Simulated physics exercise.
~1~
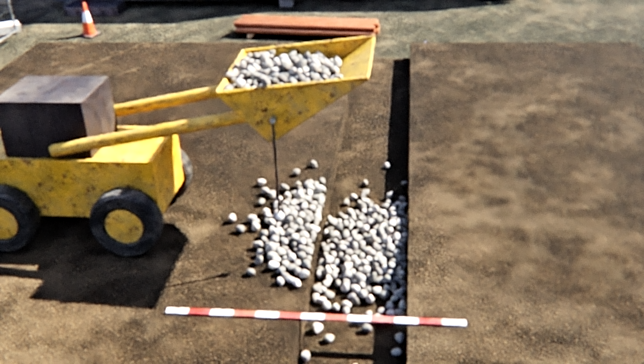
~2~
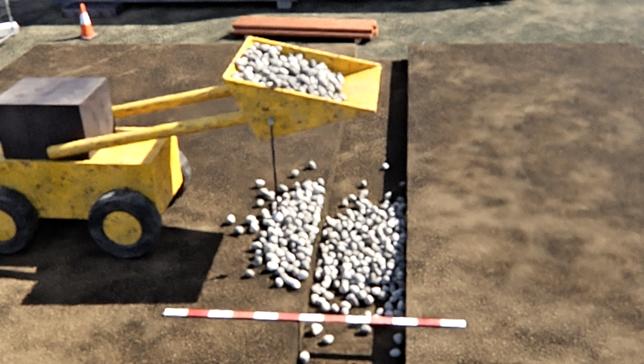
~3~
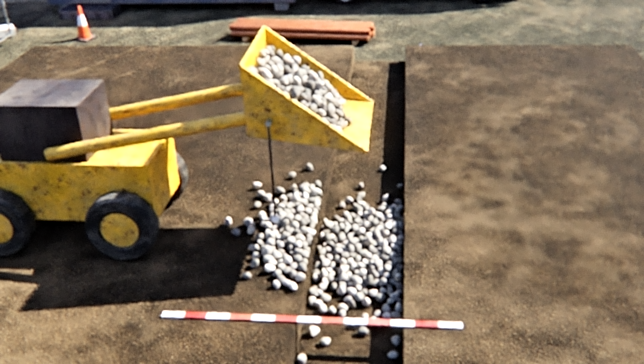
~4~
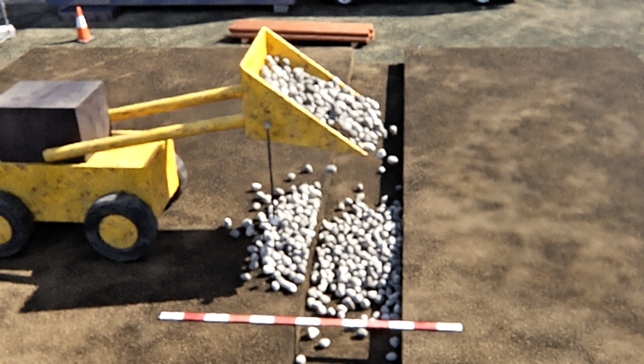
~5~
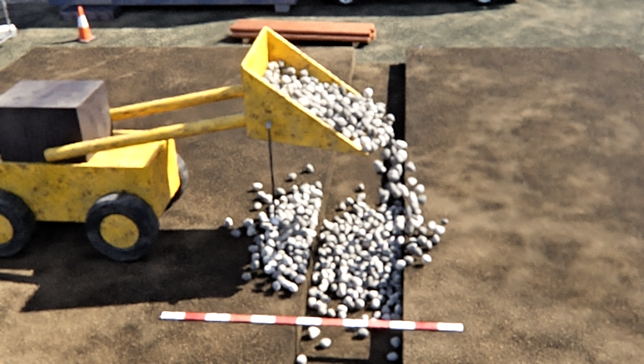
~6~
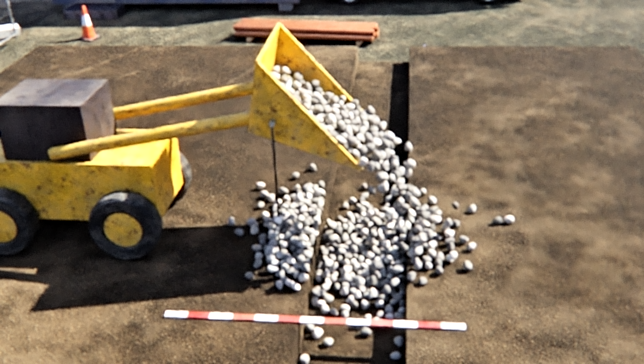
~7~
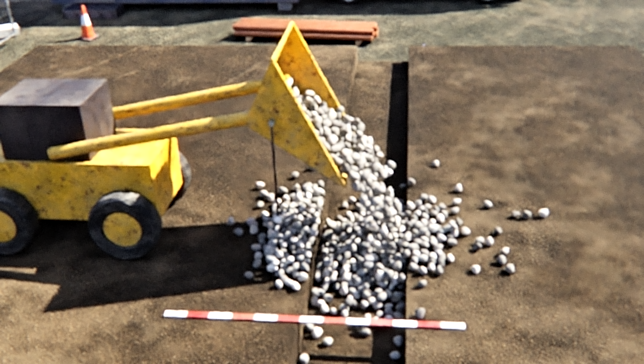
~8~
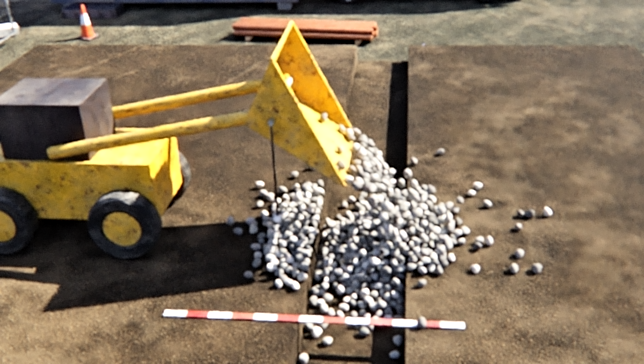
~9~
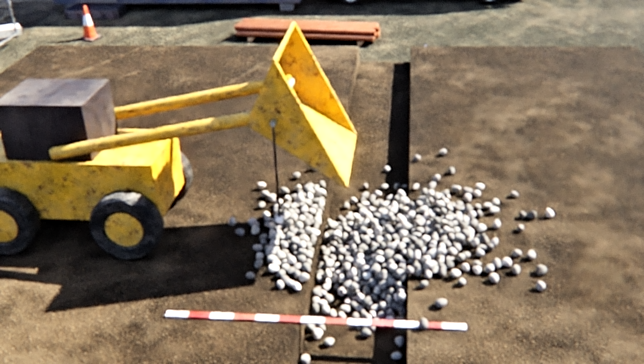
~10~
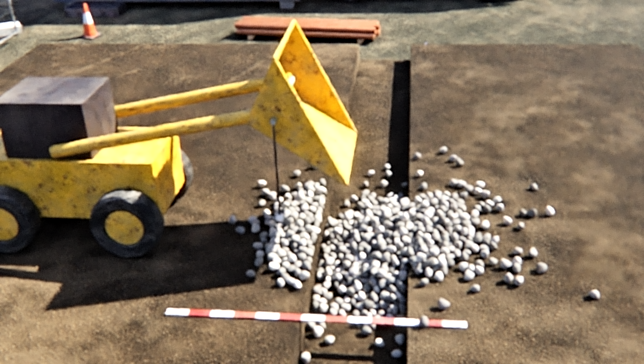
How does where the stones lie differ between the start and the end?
At the start, many stones were up in the bucket, with the rest in a loose pile below it. By the end they were all on the ground, farther right and lower overall, spread across the trench and onto the ground beyond it.
